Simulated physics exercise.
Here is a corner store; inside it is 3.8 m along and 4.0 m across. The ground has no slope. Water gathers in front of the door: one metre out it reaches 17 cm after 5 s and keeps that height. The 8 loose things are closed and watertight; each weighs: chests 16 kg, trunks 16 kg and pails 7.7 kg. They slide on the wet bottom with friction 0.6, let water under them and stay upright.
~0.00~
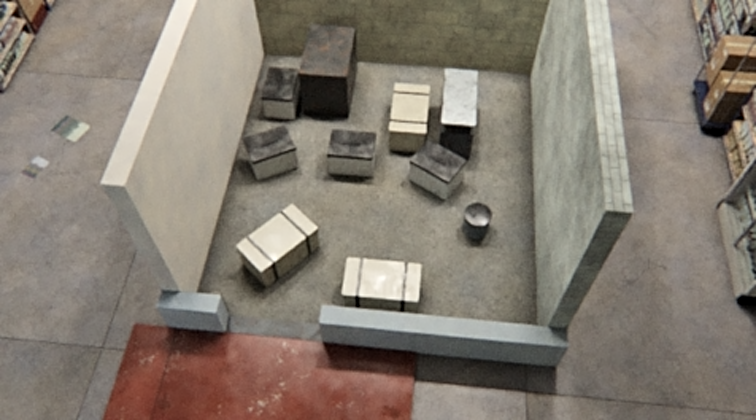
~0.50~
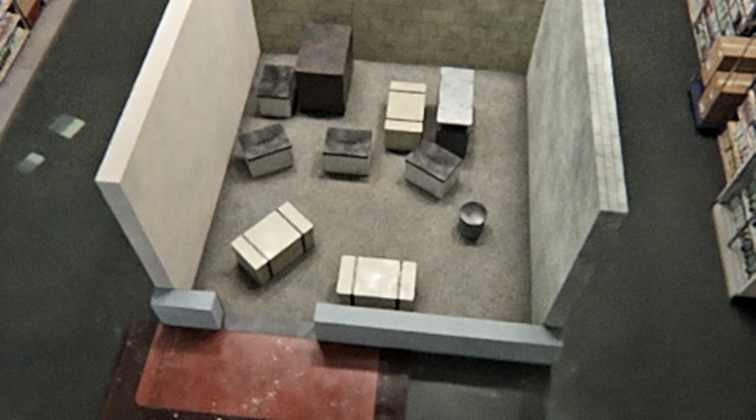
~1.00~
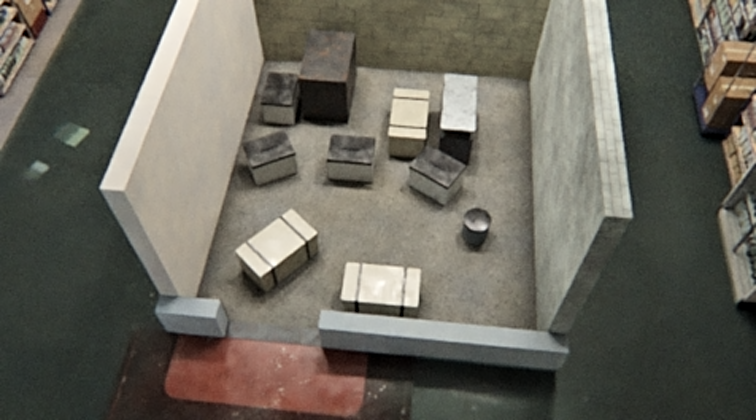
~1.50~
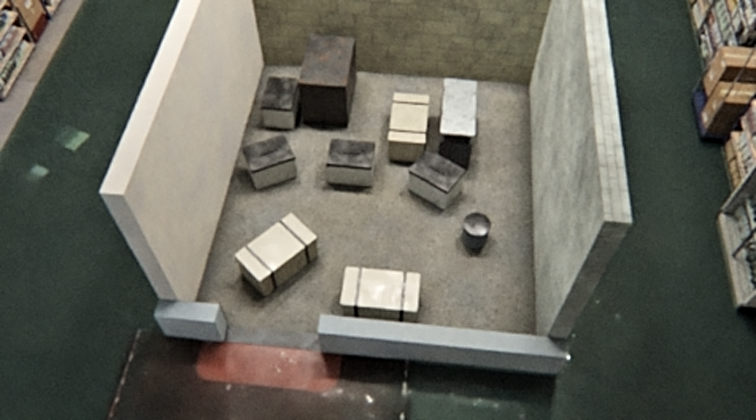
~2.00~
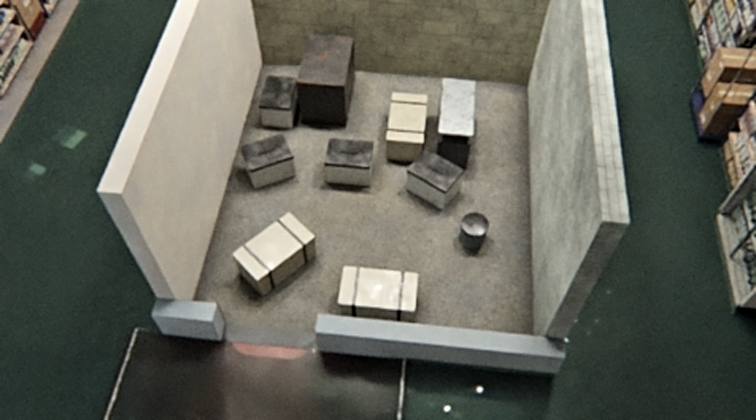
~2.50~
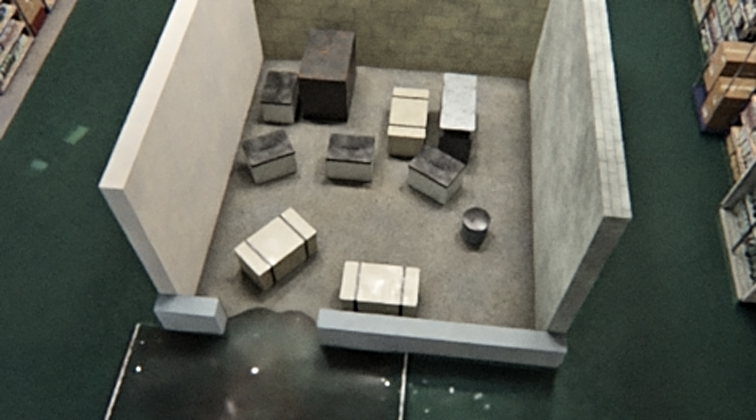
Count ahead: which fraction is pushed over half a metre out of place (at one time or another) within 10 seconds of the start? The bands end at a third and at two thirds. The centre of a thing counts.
It is from one to two thirds.
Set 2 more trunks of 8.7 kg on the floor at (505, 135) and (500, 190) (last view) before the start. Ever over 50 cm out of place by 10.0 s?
In that order: Under, less.
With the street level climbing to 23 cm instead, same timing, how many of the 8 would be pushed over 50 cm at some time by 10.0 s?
Then 5.
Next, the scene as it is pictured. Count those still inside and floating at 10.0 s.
At that moment 4.
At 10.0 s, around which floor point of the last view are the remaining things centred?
At about (372, 156).
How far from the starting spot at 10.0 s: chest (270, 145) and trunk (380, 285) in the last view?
In turn: 80 cm, 0 cm.
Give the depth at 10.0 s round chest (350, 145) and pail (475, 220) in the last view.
About 6 and 3 cm.
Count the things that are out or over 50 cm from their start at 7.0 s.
1 of them.
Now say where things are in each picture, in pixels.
The first picture shows a chest at (280, 83), on the bottom; a trunk at (410, 107), on the bottom; water covers 0.0 m2; 0 of 8 have shifted.
The second picture shows a chest at (276, 80), on the bottom; a trunk at (406, 106), on the bottom; 0.0 m2 under water; 0 of 8 have shifted.
The third picture shows a chest at (280, 88), on the bottom; a trunk at (409, 113) rests on the ground; water covers 0.0 m2; 0 of 8 have shifted.
The fourth picture shows a chest at (280, 92) rests on the ground; a trunk at (409, 117), on the bottom; water covers 0.0 m2; 0 of 8 have shifted.
The fifth picture shows a chest at (278, 91), on the bottom; a trunk at (407, 117), on the bottom; 0.0 m2 under water; 0 of 8 have shifted.
The sixth picture shows a chest at (279, 87) rests on the ground; a trunk at (409, 112) rests on the ground; water covers 0.1 m2; 0 of 8 have shifted.
After 3.5 s 0 of 8 are over 50 cm from their spots; 0 afloat.
After 4.5 s 0 of 8 are over 50 cm from their spots; 0 afloat.
After 7.0 s 1 of 8 are over 50 cm from their spots; 1 afloat.
After 10.0 s 4 of 8 are over 50 cm from their spots, and 4 have been at some point; 4 afloat.
